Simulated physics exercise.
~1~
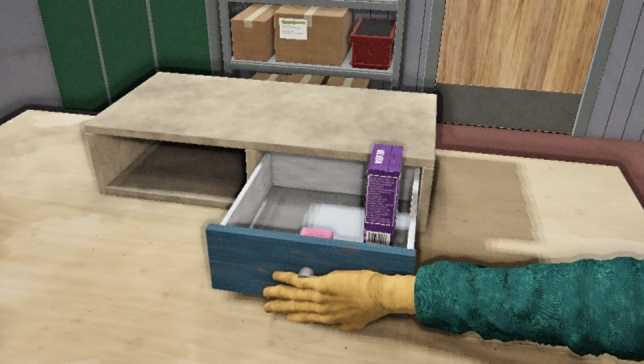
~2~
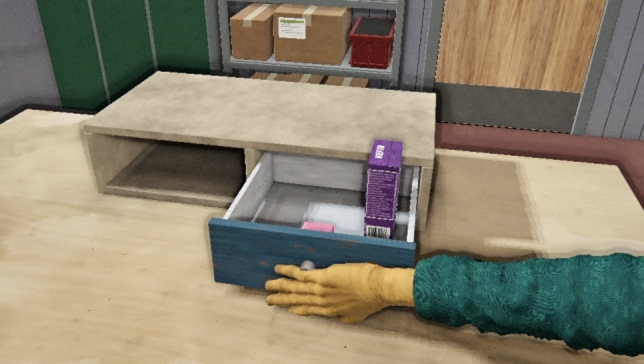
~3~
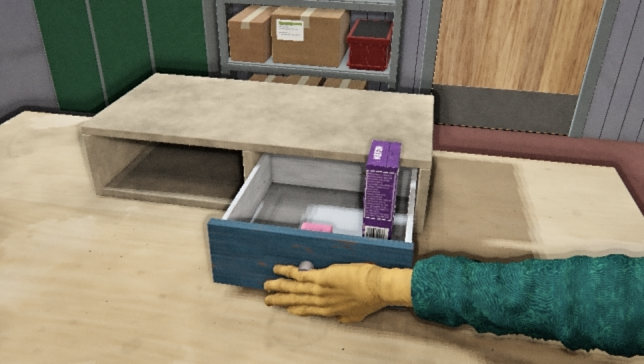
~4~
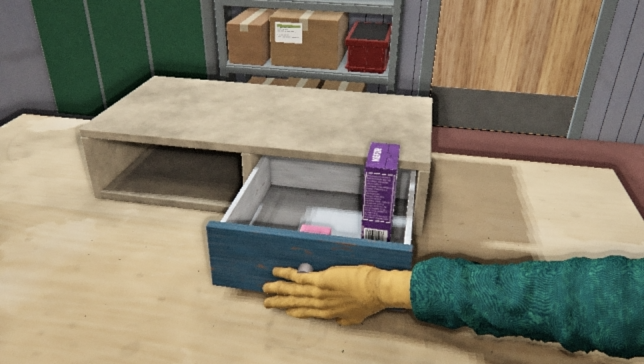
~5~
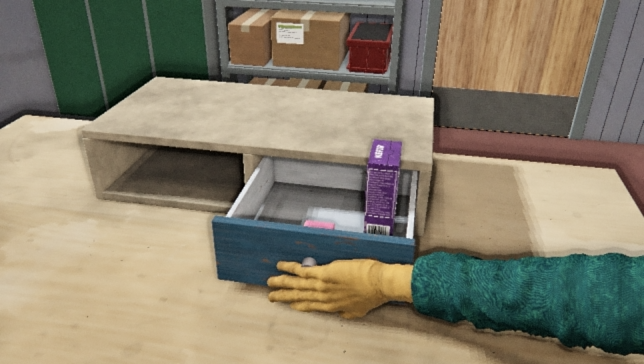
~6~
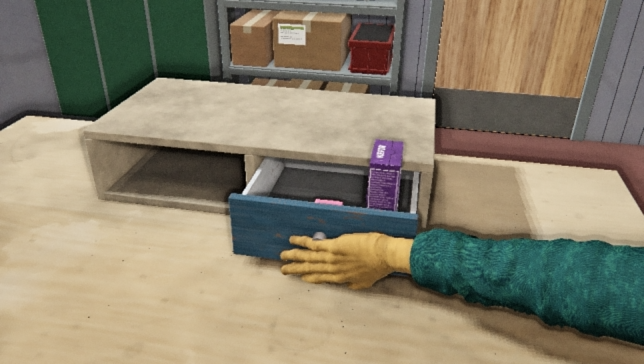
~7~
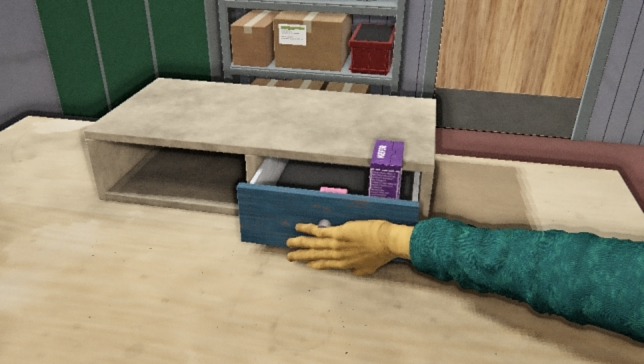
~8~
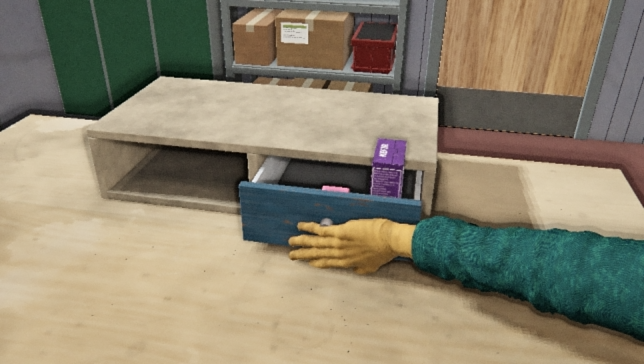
A yellow-gloved hand in a fuzzy green sleeve rested on an open blue drawer holding a tall purple carton and a pink block, then pushed it partway into the chest, where it stopped, still ajar, with the carton standing above its front.
